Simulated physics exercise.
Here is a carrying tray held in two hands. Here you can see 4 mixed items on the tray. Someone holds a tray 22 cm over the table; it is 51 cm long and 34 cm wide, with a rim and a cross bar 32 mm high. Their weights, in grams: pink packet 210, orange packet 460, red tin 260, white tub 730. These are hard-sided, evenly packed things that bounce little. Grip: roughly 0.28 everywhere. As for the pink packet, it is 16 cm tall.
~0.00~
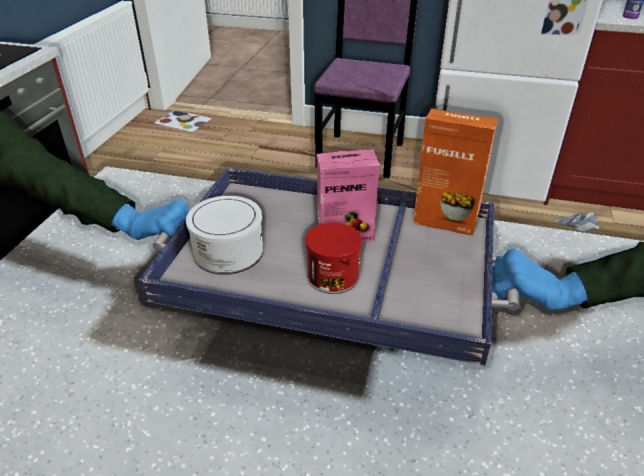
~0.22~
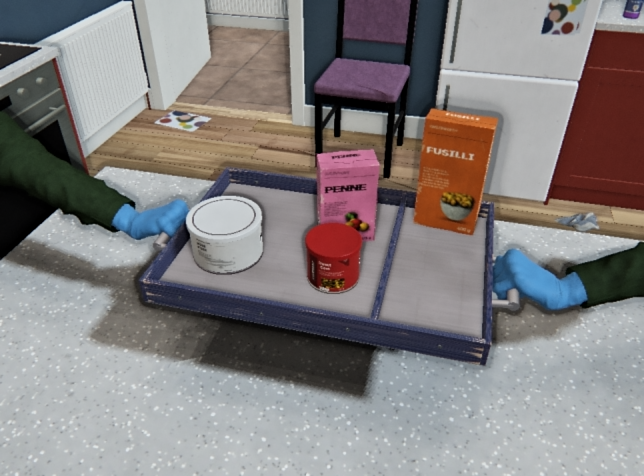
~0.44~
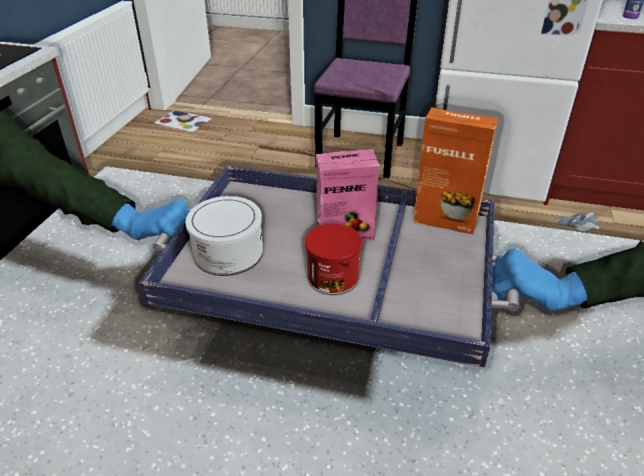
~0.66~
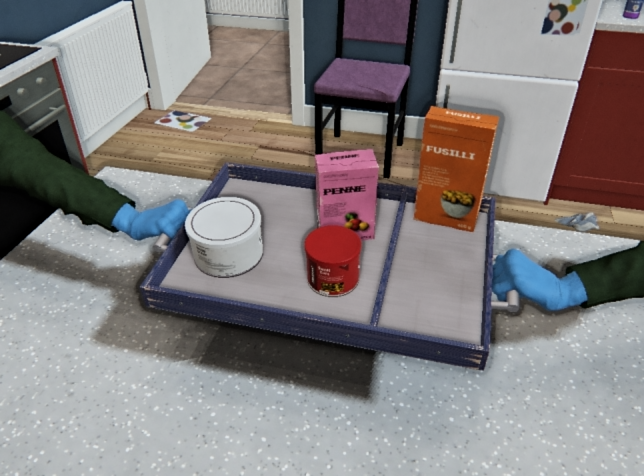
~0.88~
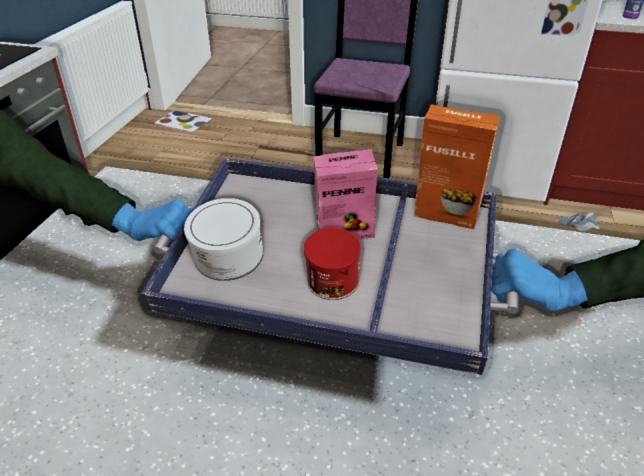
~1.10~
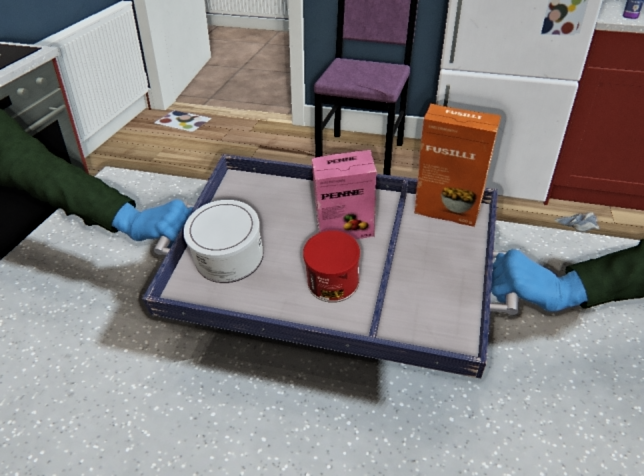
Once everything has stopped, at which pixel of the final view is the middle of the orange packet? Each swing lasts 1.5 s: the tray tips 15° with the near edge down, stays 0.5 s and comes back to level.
About (448, 287).
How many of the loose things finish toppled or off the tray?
All told, 1.
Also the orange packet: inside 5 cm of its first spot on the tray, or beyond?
Outcome for the orange packet: Displaced.
By 1.50 s, tray at 15°, near edge down; orange packet rocked 17° off its seat near (450, 180).
By 1.70 s, tray at 15°, near edge down; orange packet on its side near (436, 262).
By 1.80 s, tray at 15°, near edge down; orange packet on its side near (447, 297).
By 2.90 s, tray at 7°, near edge down; orange packet on its side near (447, 291).
When it is over (4.1 s), lying over on the tray, orange packet; the other 3 within 5 cm of the start. In the last view, orange packet near (448, 287).
